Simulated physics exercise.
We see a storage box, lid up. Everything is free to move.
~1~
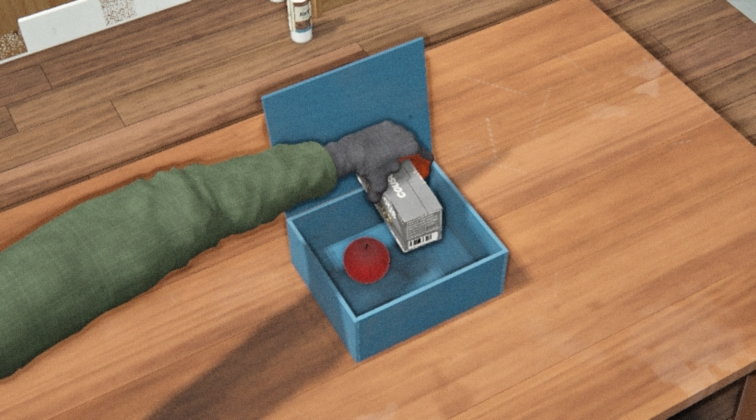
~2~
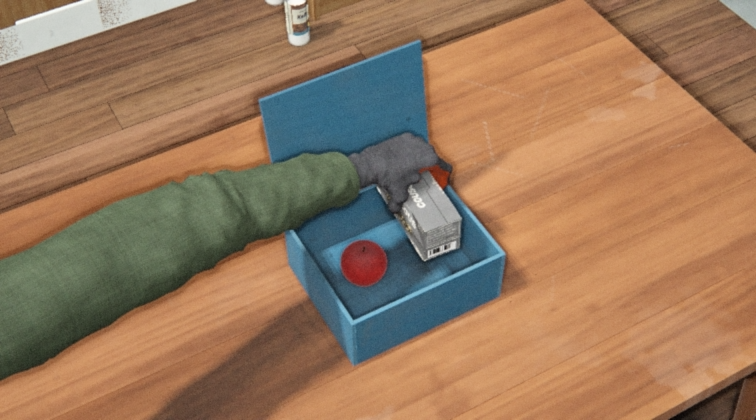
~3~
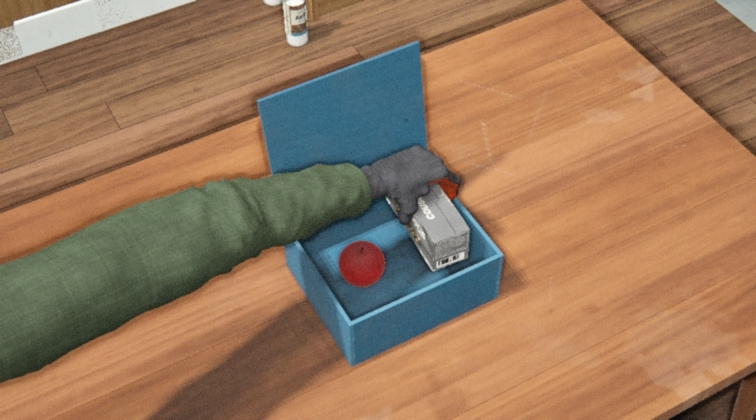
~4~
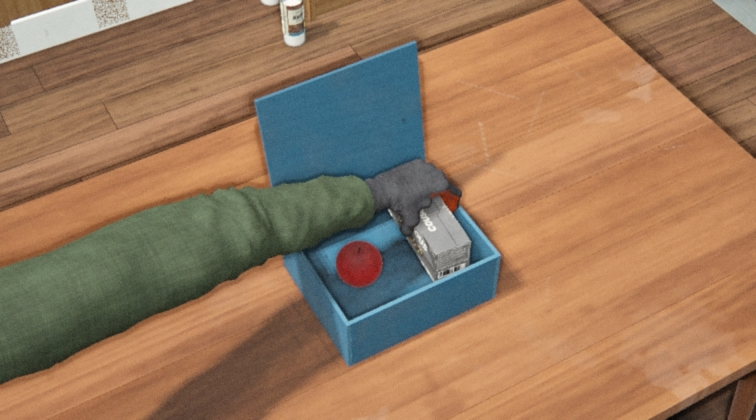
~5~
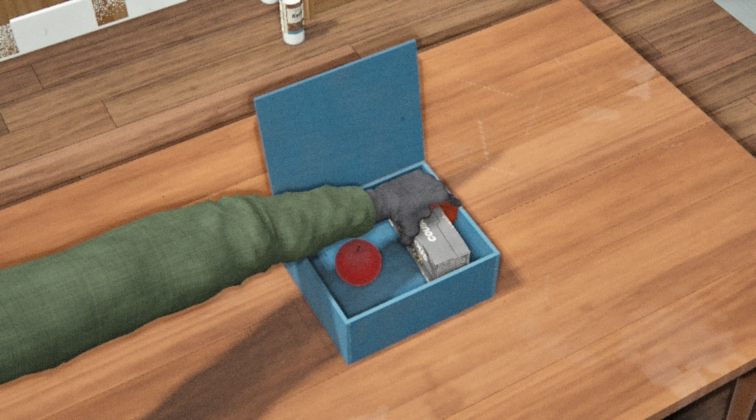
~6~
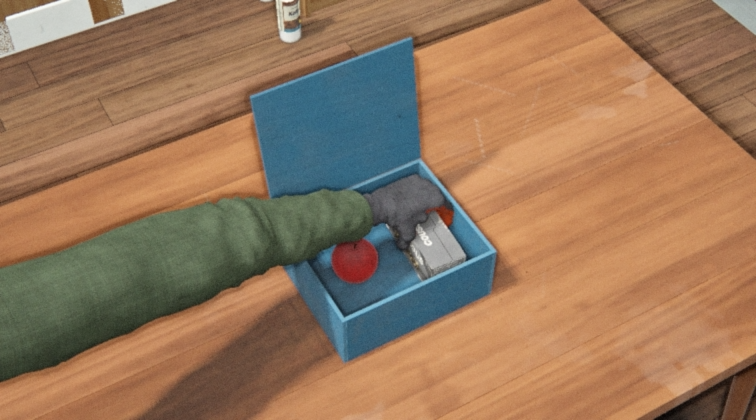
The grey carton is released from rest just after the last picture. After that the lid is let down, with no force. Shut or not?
In the end the lid closes.
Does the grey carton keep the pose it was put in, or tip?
It stays as placed.
Then, 1.40 s after the last picture, lid 72° above the rim.
Then, 2.00 s after the last picture, lid 32° above the rim.
At rest, lid shut; both in place. Seen from the same camera at the end, grey carton near (423, 238).
